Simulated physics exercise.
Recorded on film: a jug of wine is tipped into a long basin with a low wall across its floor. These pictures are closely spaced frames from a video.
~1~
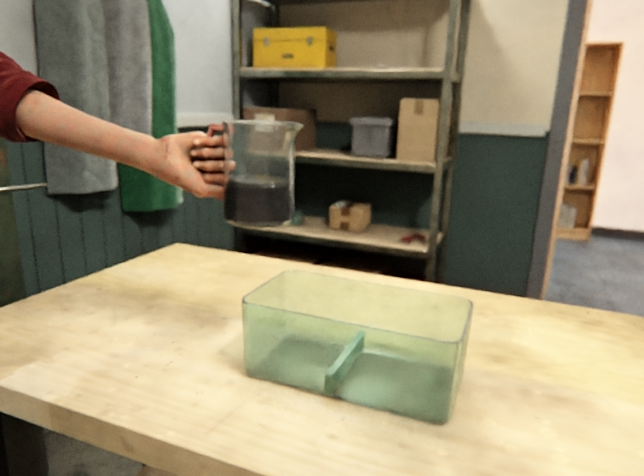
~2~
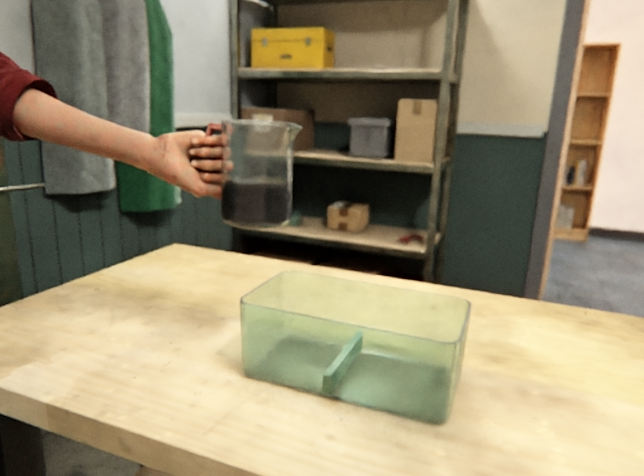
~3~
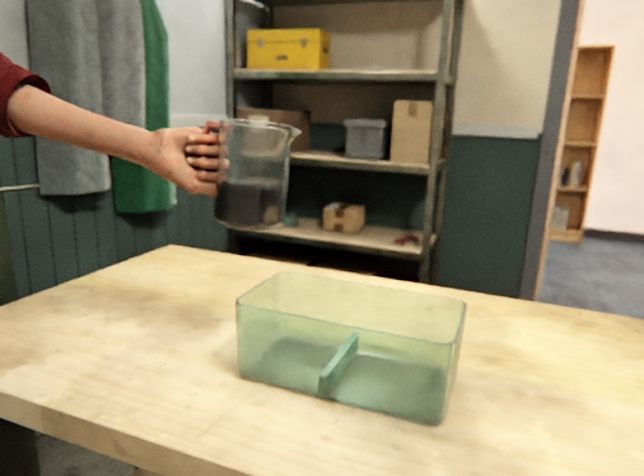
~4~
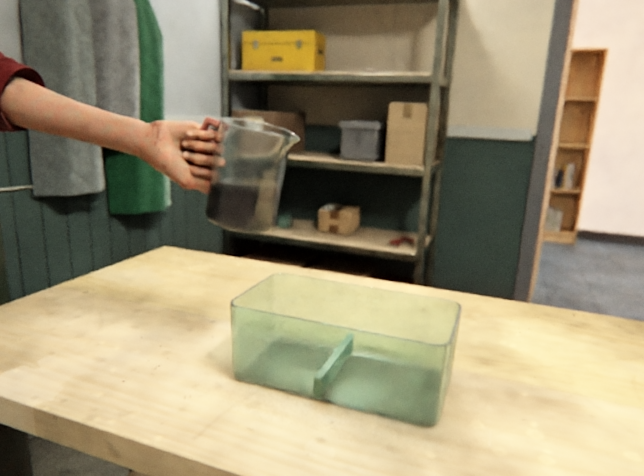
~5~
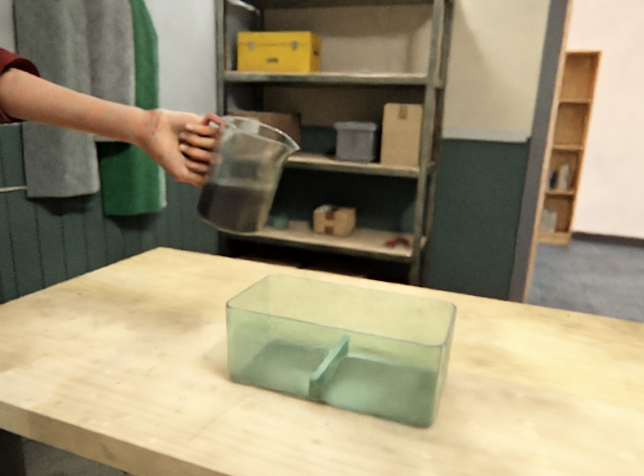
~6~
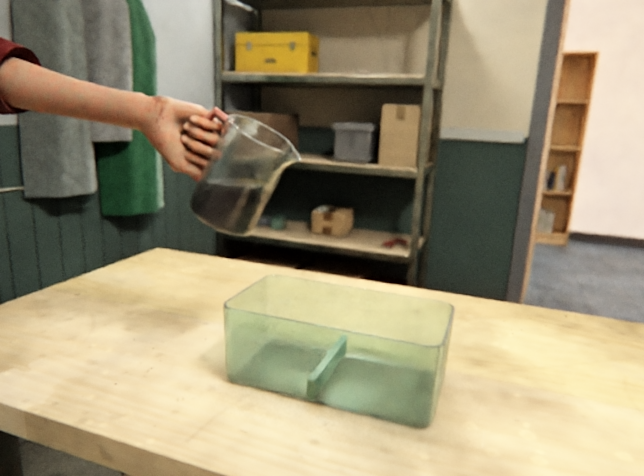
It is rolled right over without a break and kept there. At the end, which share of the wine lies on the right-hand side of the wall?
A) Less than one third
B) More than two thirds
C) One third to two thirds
C, one third to two thirds.
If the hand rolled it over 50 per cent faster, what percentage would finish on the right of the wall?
I'd say roughly 55 in every hundred ends up there.
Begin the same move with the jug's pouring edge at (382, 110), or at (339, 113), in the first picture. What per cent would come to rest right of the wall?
75 %, 90 %.
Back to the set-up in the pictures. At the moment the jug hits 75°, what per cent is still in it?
I'd put it near 100 %.
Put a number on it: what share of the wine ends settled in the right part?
Estimate: Some 55 per cent.
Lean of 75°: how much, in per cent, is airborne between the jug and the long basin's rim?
Roughly 0 percent.
A moment on, the jug is tipped on its side and 98 per cent is still to pour, 0 is left of the wall and 0 right of it.
Next, the jug is tipped on its side and 50 per cent is still to pour, 8 is left of the wall and 19 right of it.
Then the jug is tipped right over and 10 per cent is still to pour, 30 is left of the wall and 51 right of it.
Later the jug is tipped right over and 1 per cent is still to pour, 44 is left of the wall and 54 right of it.
Finally, 45 per cent lies left of the wall, 54 right of it and 1 outside.
